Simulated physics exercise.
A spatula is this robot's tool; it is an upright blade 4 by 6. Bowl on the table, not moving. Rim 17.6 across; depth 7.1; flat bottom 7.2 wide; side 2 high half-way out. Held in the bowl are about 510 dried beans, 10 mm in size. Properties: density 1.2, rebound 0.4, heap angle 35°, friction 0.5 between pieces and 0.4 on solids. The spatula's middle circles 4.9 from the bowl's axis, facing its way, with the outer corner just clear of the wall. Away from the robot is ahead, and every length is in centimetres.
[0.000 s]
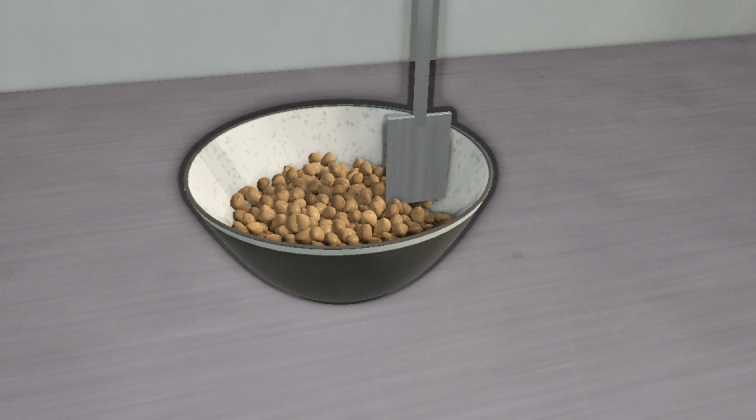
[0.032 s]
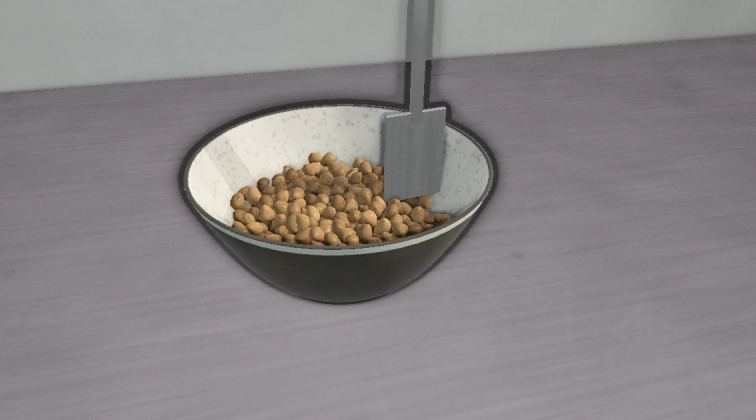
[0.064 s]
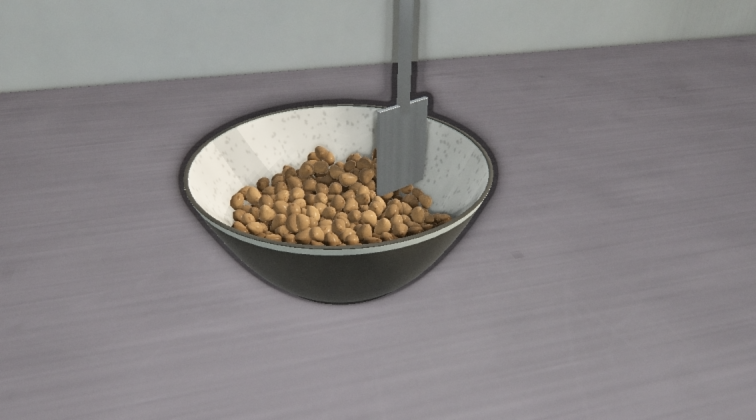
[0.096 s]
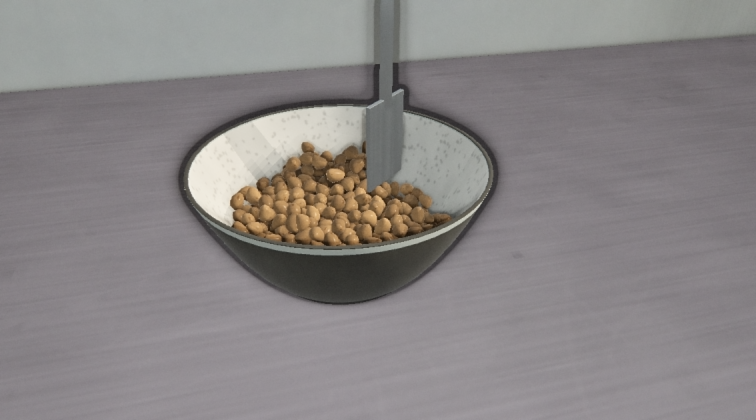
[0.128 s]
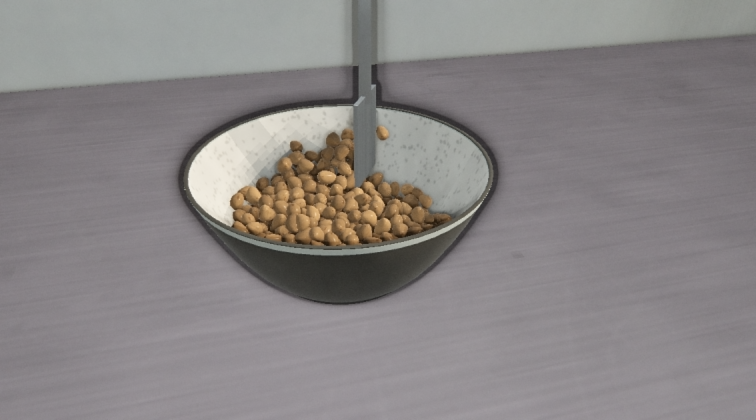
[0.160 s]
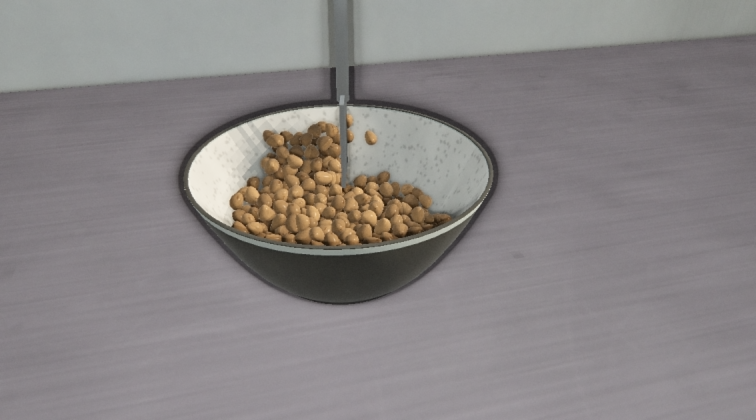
A gray spatula swept leftward through the brown beans in a still, speckled bowl, turning edge-on as it went and pushing some up the back left side, while a few separated on its right.
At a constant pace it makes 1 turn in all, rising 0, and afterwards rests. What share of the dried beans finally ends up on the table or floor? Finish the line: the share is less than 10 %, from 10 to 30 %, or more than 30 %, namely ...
The share is less than 10 %.
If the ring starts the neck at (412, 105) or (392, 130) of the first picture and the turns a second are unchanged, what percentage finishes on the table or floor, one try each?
Close to 10 per cent for the first and close to 0 per cent for the second.
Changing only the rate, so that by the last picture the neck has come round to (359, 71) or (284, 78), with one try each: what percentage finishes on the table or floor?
So, roughly 5 percent the first time and 20 percent the second.
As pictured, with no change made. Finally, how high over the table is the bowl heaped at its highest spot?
Around 7.0 cm above the table.
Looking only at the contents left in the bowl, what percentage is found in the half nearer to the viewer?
I'd put it near 40 per cent.
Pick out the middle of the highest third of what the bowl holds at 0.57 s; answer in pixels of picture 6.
Near pixel (403, 216).
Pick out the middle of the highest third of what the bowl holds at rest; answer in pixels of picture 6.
It is centred near (374, 183).
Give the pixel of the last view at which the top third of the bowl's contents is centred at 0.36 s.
The top third is centred near (307, 230) in the last picture.
After 0.36 s, 185° round, highest piece 9 above the table; 500 in the bowl, 4 on the table or floor, 4 in flight or on the tool.
After 0.57 s, 294° round, highest piece 9 above the table; 489 in the bowl, 12 on the table or floor, 7 in flight or on the tool.
After 0.87 s, 0° round, highest piece 7 above the table; 482 in the bowl, 26 on the table or floor.
After 1.57 s, 0° round, highest piece 7 above the table; 482 in the bowl, 26 on the table or floor.
At rest, 482 in the bowl, 26 on the table or floor. That is 5 % on the table or floor.
